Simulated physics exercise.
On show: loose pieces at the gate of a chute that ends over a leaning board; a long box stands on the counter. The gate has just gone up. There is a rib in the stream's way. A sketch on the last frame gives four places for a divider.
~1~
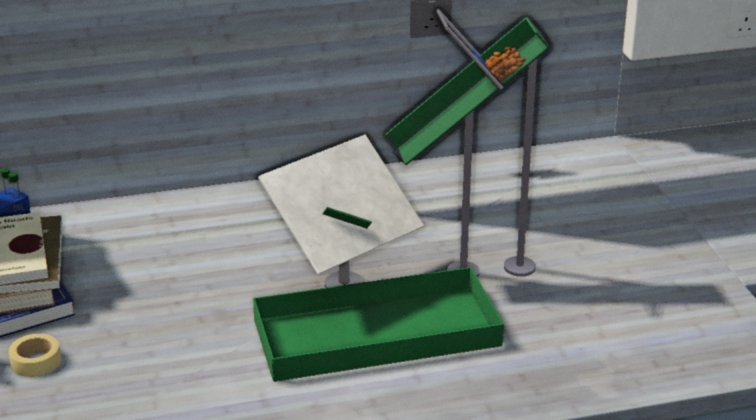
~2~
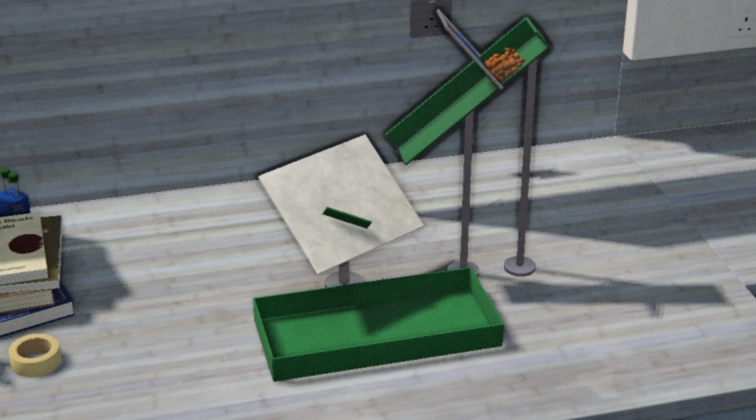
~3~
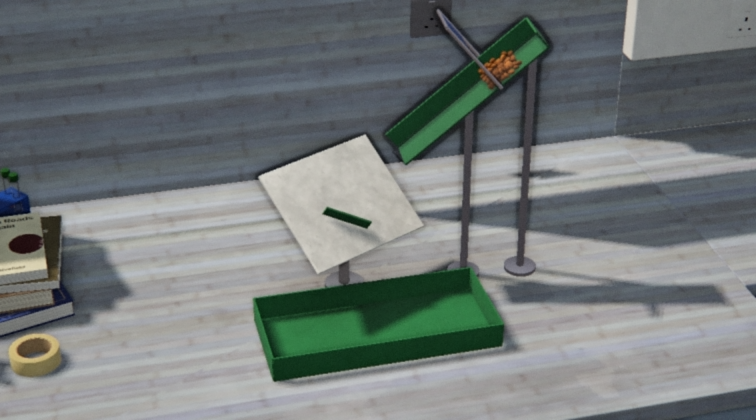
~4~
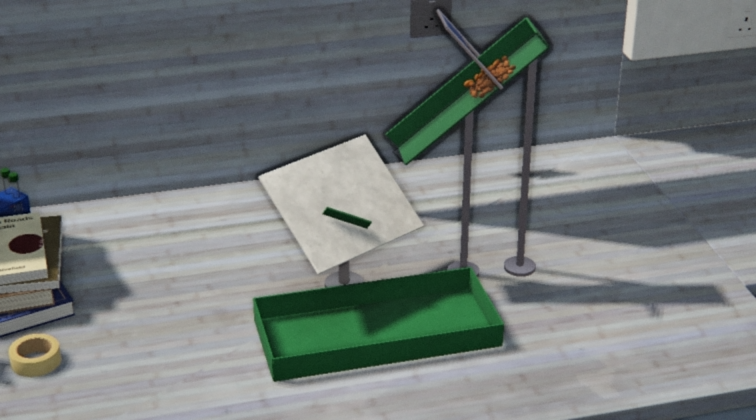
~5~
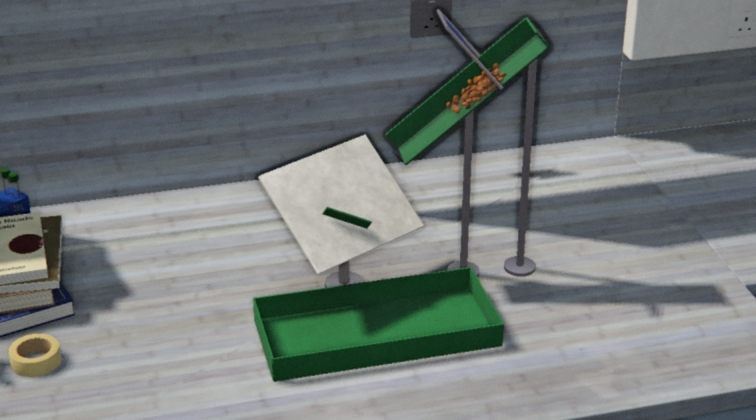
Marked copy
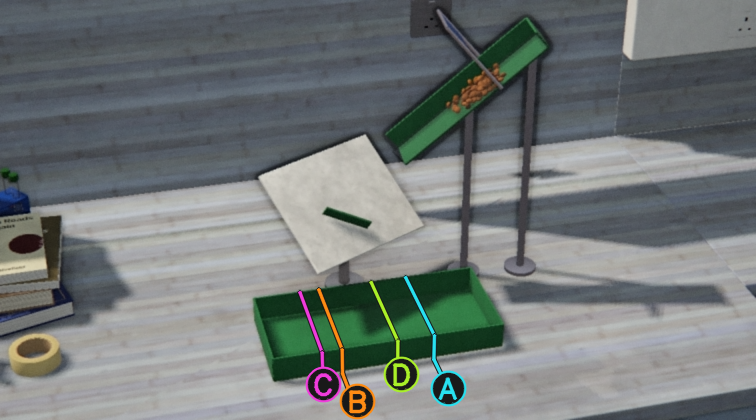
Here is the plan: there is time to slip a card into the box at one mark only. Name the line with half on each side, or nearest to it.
Choose A.
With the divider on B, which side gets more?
The right side.
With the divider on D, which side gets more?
Right.
On the marked copy, line A crosses the front rim at (434, 334); line B crosses the front rim at (341, 348); line C crosses the front rim at (321, 351); line D crosses the front rim at (397, 340).
For line A, of what is caught, about half on the left of the divider, about half on the right.
For line B, of what is caught, none on the left of the divider, all on the right.
For line C, of what is caught, none on the left of the divider, all on the right.
For line D, of what is caught, a stray few on the left of the divider, nearly all on the right.
